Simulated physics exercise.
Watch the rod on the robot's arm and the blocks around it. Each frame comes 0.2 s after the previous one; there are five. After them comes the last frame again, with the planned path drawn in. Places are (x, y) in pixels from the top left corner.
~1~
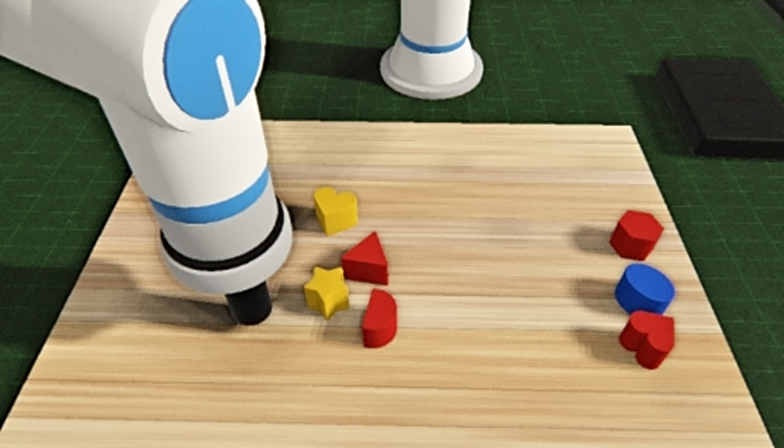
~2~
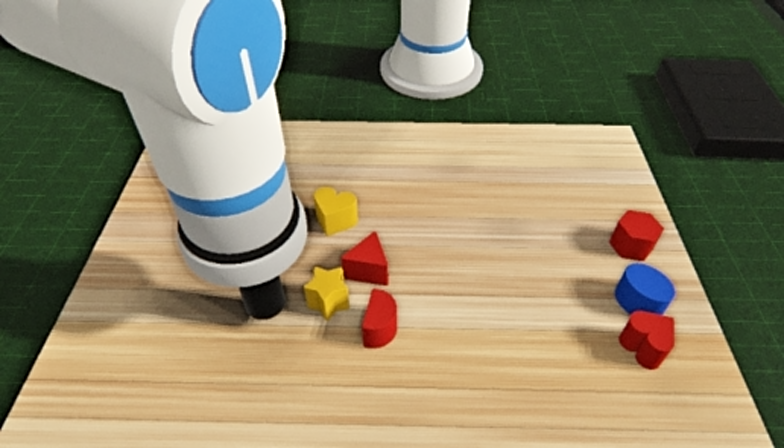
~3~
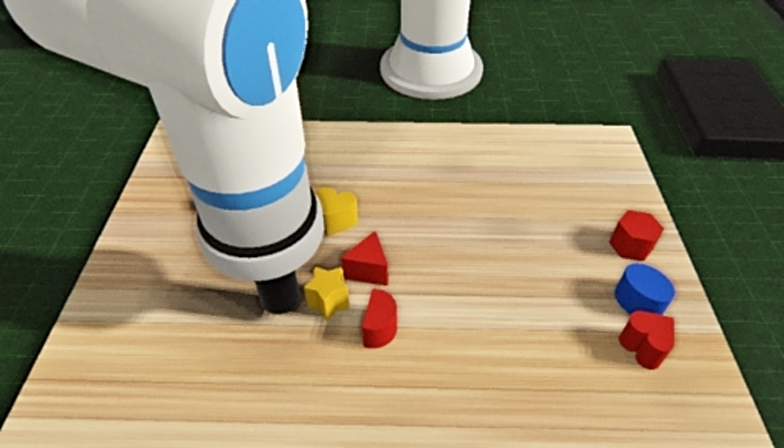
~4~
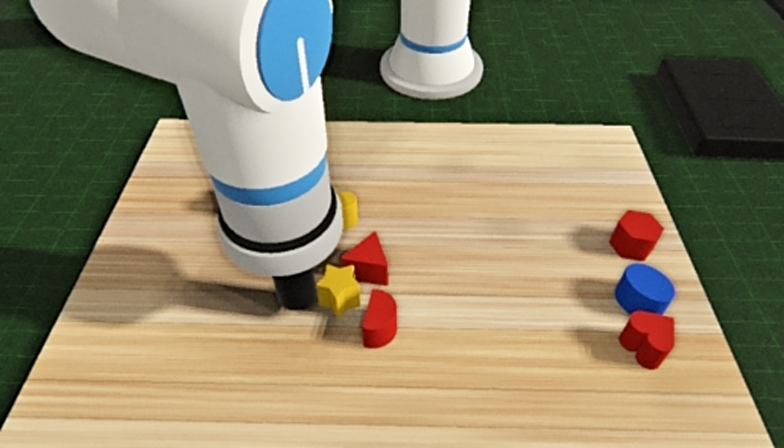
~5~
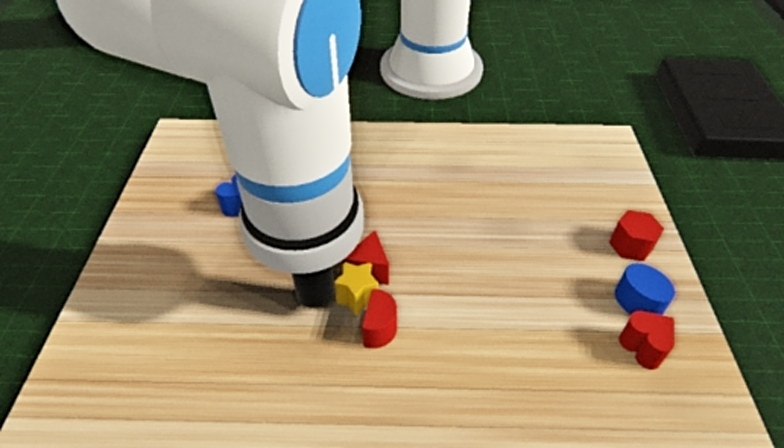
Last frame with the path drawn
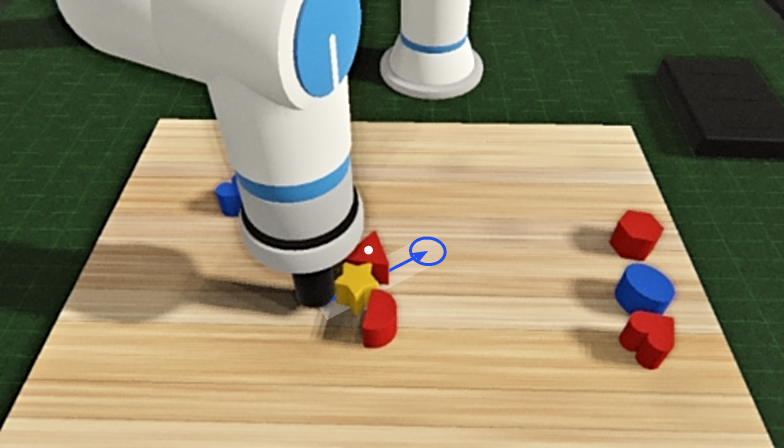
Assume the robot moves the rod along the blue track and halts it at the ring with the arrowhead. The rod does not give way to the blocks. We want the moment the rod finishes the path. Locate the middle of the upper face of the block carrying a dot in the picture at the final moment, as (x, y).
Final place: (413, 209).
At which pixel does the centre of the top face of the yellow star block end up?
That would be at about pixel (418, 267).
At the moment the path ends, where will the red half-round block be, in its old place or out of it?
It stays.
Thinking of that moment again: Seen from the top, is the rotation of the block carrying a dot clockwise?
That would be a no.
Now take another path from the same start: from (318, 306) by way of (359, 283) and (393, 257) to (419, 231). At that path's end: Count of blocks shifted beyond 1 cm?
My best guess is that a pair of blocks move over 1 cm.
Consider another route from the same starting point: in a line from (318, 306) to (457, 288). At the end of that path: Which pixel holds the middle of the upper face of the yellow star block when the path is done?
Its top centre lands on (498, 257).
The drawn path runs from (318, 306) to (428, 251); the dot is on the red three-sided block.
What follows on the original path. One third of the way, rod (356, 273); yellow star block (396, 271), turned 40° clockwise; red three-sided block (379, 241).
Two thirds of the way, rod (394, 254); yellow star block (415, 268), turned 105° clockwise; red three-sided block (402, 222), turned 15° anticlockwise.
At the end, rod (429, 237); yellow star block (418, 267), turned 120° clockwise; red three-sided block (413, 209), turned 35° anticlockwise; red half-round block not moved.
